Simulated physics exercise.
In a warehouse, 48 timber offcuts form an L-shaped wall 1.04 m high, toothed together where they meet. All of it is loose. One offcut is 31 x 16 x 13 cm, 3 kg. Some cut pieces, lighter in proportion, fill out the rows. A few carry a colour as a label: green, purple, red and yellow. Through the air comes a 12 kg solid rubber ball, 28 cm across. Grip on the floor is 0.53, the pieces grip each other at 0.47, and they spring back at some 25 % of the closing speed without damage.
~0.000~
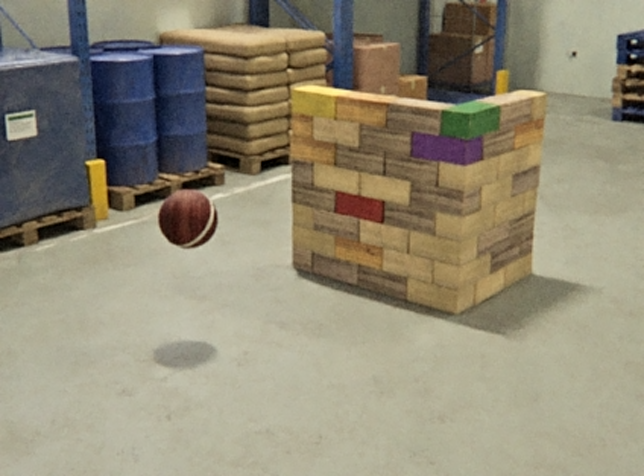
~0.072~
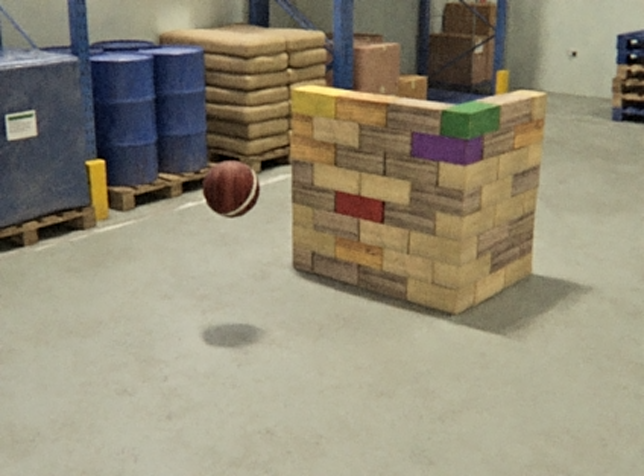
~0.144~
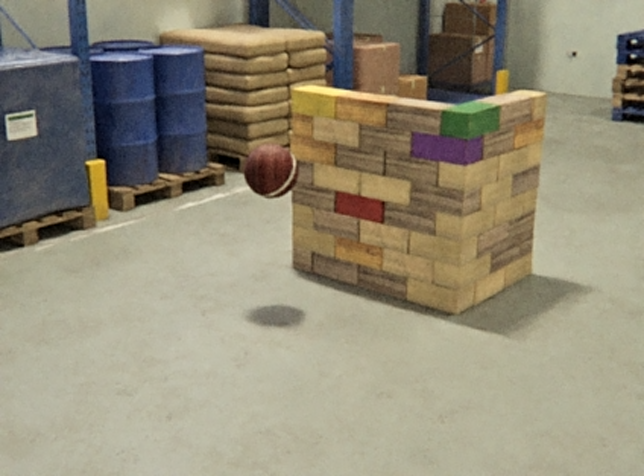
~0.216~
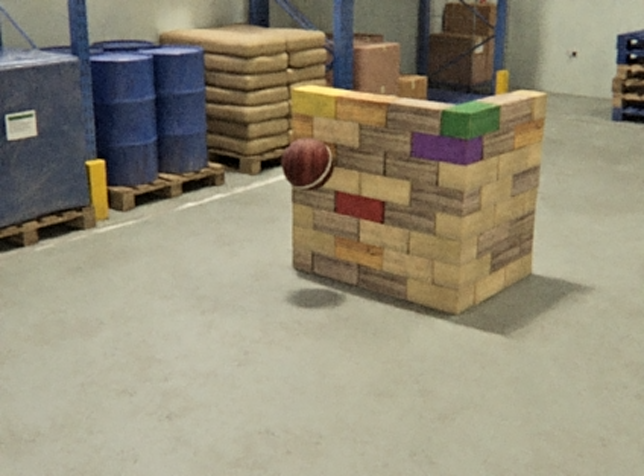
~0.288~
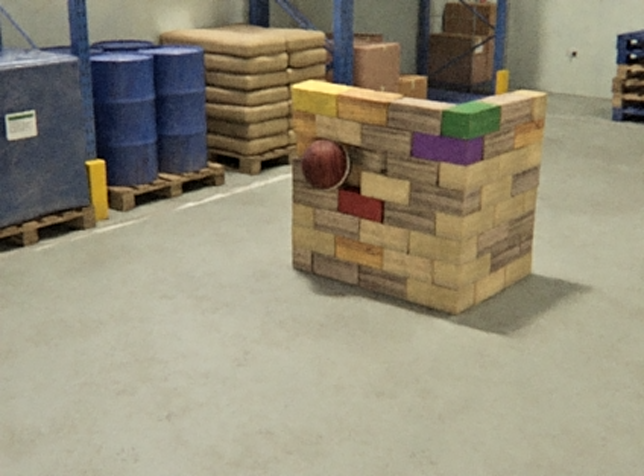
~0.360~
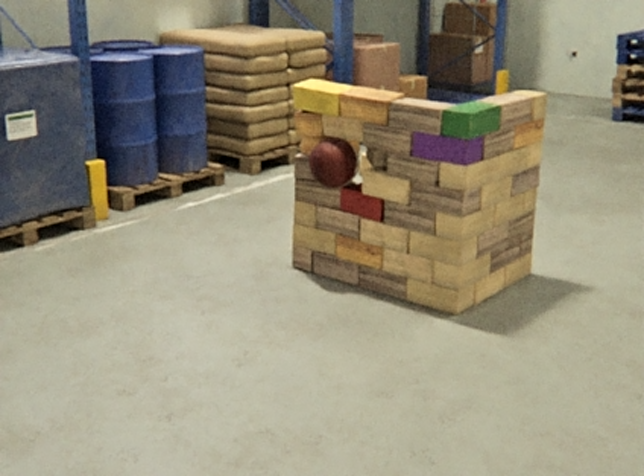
A dark red ball with a pale stripe flies rightward through a warehouse, seen from slightly above by a still camera, its shadow sliding along the grey floor. Blue drums and stacked sacks stand behind it at left, near a corner wall of loose wooden blocks with yellow, red, purple and green pieces. The ball hits the wall's upper left face and pushes in, slowing as nearby blocks shift and tilt slightly.
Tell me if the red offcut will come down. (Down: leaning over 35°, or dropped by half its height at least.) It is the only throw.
In the end the red offcut holds its level.
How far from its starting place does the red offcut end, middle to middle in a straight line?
Some 4 cm.
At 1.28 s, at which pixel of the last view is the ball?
Near (391, 216).
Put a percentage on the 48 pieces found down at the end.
Near 25 per cent.
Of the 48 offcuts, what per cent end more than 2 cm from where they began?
It is 30 per cent.
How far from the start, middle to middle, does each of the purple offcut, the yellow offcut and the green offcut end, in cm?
Purple 0, yellow 145, green 0.
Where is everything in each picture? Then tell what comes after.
In the first frame (places mark the middle of the side facing us), ball (188, 219) 92 cm from contact, 4.3 m/s; red offcut (359, 207); purple offcut (439, 149); green offcut (485, 122); nothing disturbed.
In the second frame, ball (231, 189) 63 cm from contact, 4.1 m/s; red offcut (359, 207).
In the third frame, ball (271, 171) 34 cm from contact, 4.0 m/s; red offcut (359, 207).
In the fourth frame, ball (308, 164) 56 mm from contact, 4.1 m/s; red offcut (359, 207).
In the fifth frame, ball (327, 165) after contact, 1.7 m/s; red offcut (359, 206) shifted 20 mm; yellow offcut (313, 102) leaning 6°; steepest lean 7°, the offcut at (338, 130); 11 disturbed, none down.
In the sixth frame, ball (334, 163) after contact, 0.7 m/s; red offcut (360, 204) shifted 34 mm; yellow offcut (315, 101) leaning 7°; purple offcut (439, 149); steepest lean 10°, the offcut at (367, 169); 15 disturbed, none down.
After 0.74 s, ball still moving; 6 of the 48 offcuts down; red offcut shifted 39 mm; yellow offcut leaning 12°, 14 cm lower.
After 1.28 s, ball still moving; 11 of the 48 offcuts down; red offcut shifted 37 mm; yellow offcut on its side.
At rest (3.1 s), ball rolling away; 11 of the 48 offcuts down; red offcut shifted 39 mm; yellow offcut on its side; purple offcut unmoved. As the last picture would show them, middles, red offcut near (371, 202), yellow offcut near (405, 209).
